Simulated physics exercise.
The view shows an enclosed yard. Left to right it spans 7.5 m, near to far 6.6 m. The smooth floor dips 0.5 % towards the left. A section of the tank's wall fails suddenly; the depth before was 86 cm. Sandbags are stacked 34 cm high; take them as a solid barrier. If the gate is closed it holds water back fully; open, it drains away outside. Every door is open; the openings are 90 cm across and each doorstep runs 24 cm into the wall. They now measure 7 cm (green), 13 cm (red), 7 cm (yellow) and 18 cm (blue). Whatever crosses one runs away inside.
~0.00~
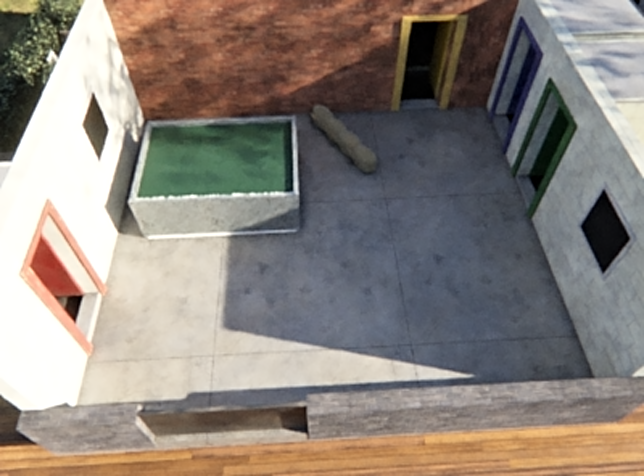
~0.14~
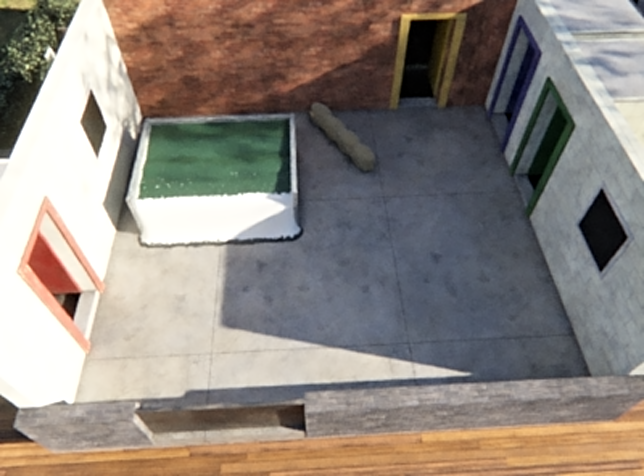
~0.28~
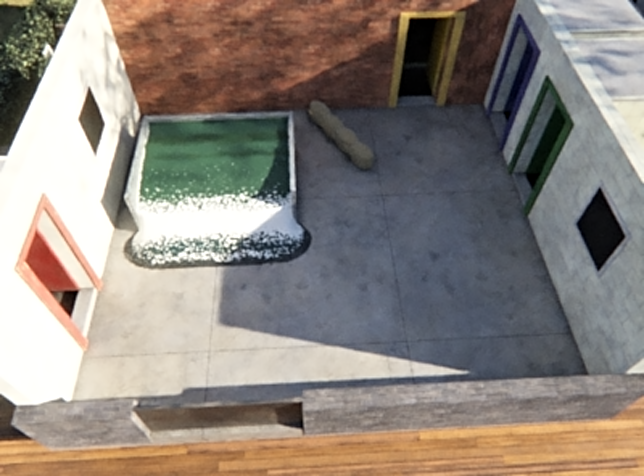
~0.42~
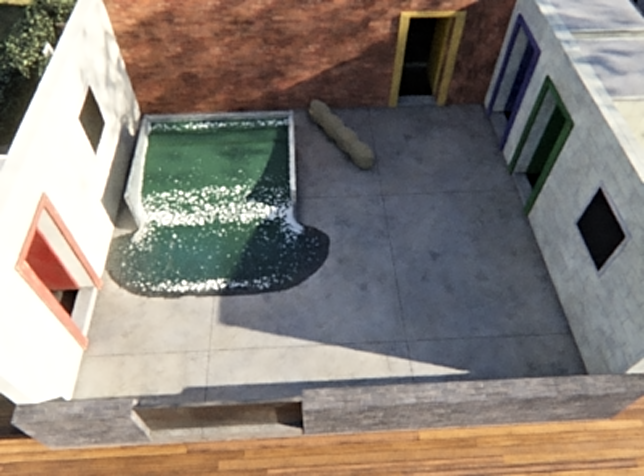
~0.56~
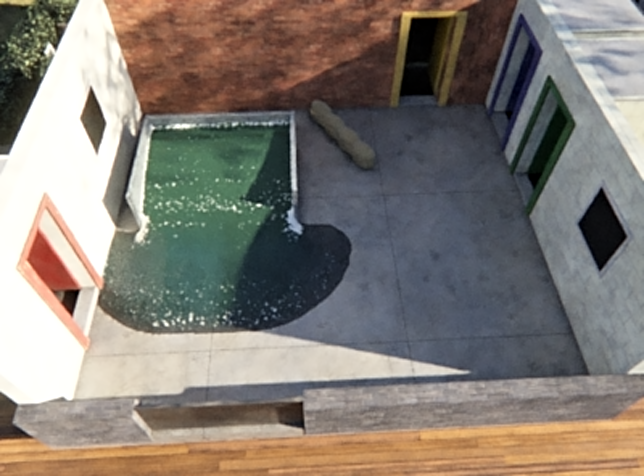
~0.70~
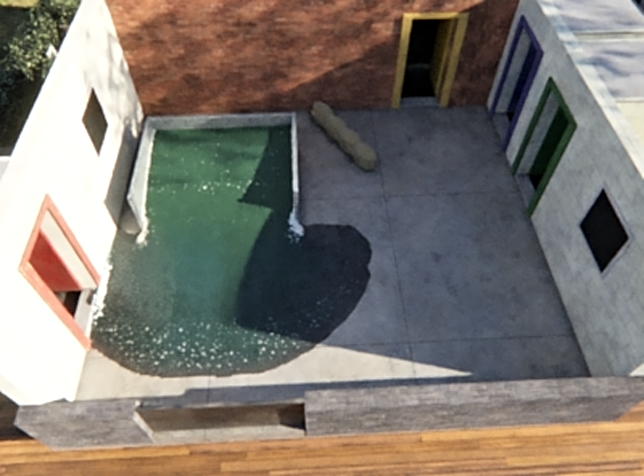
A walled yard held a tank of still green water until its near side gave way, and the water poured out, foaming, and spread across the floor towards the viewer, reaching the red door.
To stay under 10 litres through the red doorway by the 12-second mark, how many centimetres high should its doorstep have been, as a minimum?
Close to 31 cm is just enough.
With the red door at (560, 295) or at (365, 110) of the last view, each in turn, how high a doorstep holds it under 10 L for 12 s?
Roughly 19 and 20 cm.
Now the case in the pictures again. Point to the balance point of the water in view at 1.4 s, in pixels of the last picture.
Around (219, 259).
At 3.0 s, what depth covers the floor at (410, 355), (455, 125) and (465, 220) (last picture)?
Roughly 16, 0 and 0 cm, in turn.
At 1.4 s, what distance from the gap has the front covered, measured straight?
Roughly 4.4 m.
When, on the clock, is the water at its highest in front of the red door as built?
Near 2.8 s.
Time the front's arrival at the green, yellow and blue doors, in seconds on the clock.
Green 3.8 s, yellow 5.5 s, blue 4.5 s.
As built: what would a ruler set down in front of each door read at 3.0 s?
In cm: Green 0, red 32, yellow 0, blue 0.
After 1.4 s water covers 35 % of the floor, deepest (58 cm) near (68, 425); 20 cm at the red door, 2 litres in over its 13 cm doorstep.
After 3.0 s water covers 45 % of the floor, deepest (41 cm) near (593, 398); 32 cm at the red door, 76 litres in over its 13 cm doorstep.
After 12.0 s water covers 100 % of the floor, deepest (18 cm) near (82, 424); 8 cm at the red door, 168 litres in over its 13 cm doorstep.
At the red door as built, the water arrived by 0.7 s and peaked near 33 cm at 2.8 s.
With a doorstep of 25 cm, 29 litres would have come in within the 12 s; with 34 cm, 5 litres. So under 10 litres takes about 31 cm.
